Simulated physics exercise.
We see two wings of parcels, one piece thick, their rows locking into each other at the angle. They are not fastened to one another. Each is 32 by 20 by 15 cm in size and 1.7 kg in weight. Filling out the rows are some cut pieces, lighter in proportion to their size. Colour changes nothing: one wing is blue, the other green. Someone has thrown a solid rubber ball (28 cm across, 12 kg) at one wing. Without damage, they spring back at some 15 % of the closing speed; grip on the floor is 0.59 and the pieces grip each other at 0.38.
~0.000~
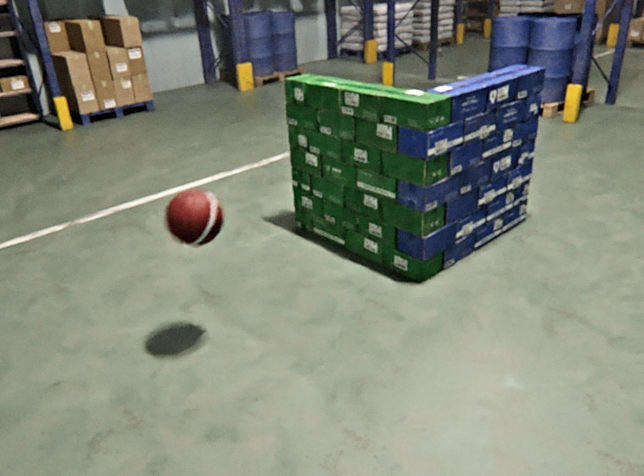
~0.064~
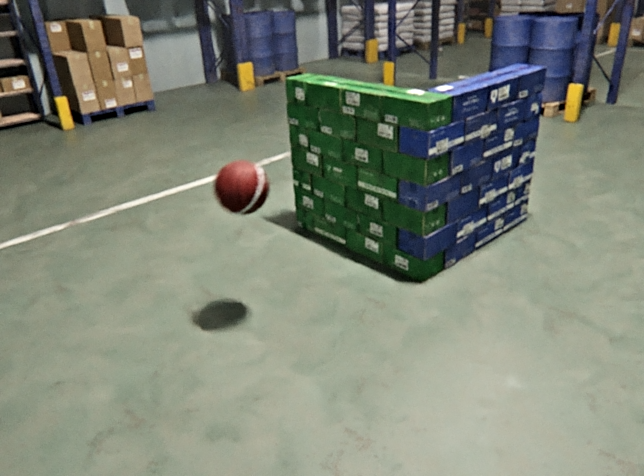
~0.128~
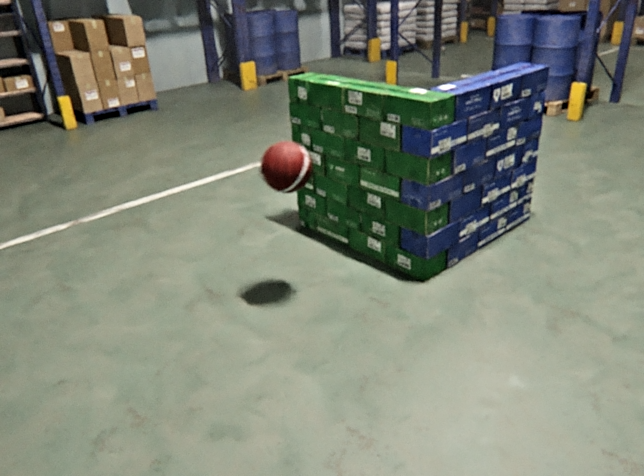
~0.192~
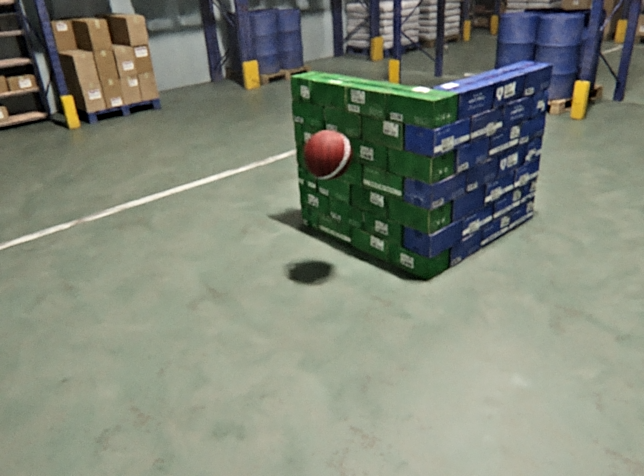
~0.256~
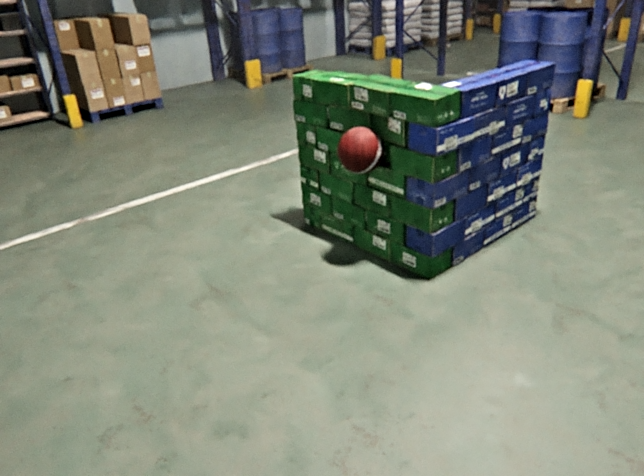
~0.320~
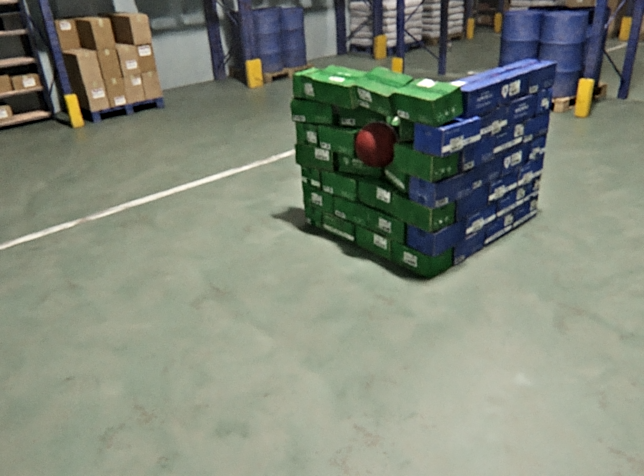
In a warehouse, a red ball with a white stripe flew rightward into the green side of a cornered wall of green and blue boxes, pushing in and tilting several green ones.
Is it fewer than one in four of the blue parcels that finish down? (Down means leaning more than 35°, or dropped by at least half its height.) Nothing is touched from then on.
Yes, fewer than one in four.
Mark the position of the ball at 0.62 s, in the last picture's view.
(408, 165), roughly.
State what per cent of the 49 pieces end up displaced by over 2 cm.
55 percent.
By 0.42 s, ball still moving; none of the 24 blue parcels down (1 of 49 in all colours); top blue parcel moved 50 mm; top green parcel moved 41 mm.
By 0.62 s, ball still moving; none of the 24 blue parcels down (7 of 49 in all colours); top blue parcel moved 7 cm; top green parcel moved 51 mm.
By 0.92 s, ball still moving; none of the 24 blue parcels down (9 of 49 in all colours); top blue parcel moved 7 cm; top green parcel moved 53 mm.
By 1.40 s, ball still moving; none of the 24 blue parcels down (9 of 49 in all colours); top blue parcel moved 7 cm; top green parcel moved 52 mm.
When it is over (2.8 s), ball rolling away; none of the 24 blue parcels down (9 of 49 in all colours); top blue parcel moved 7 cm; top green parcel moved 51 mm. That is 0 per cent. In pixels of the last frame, middles, top blue parcel near (478, 98), top green parcel near (310, 84).
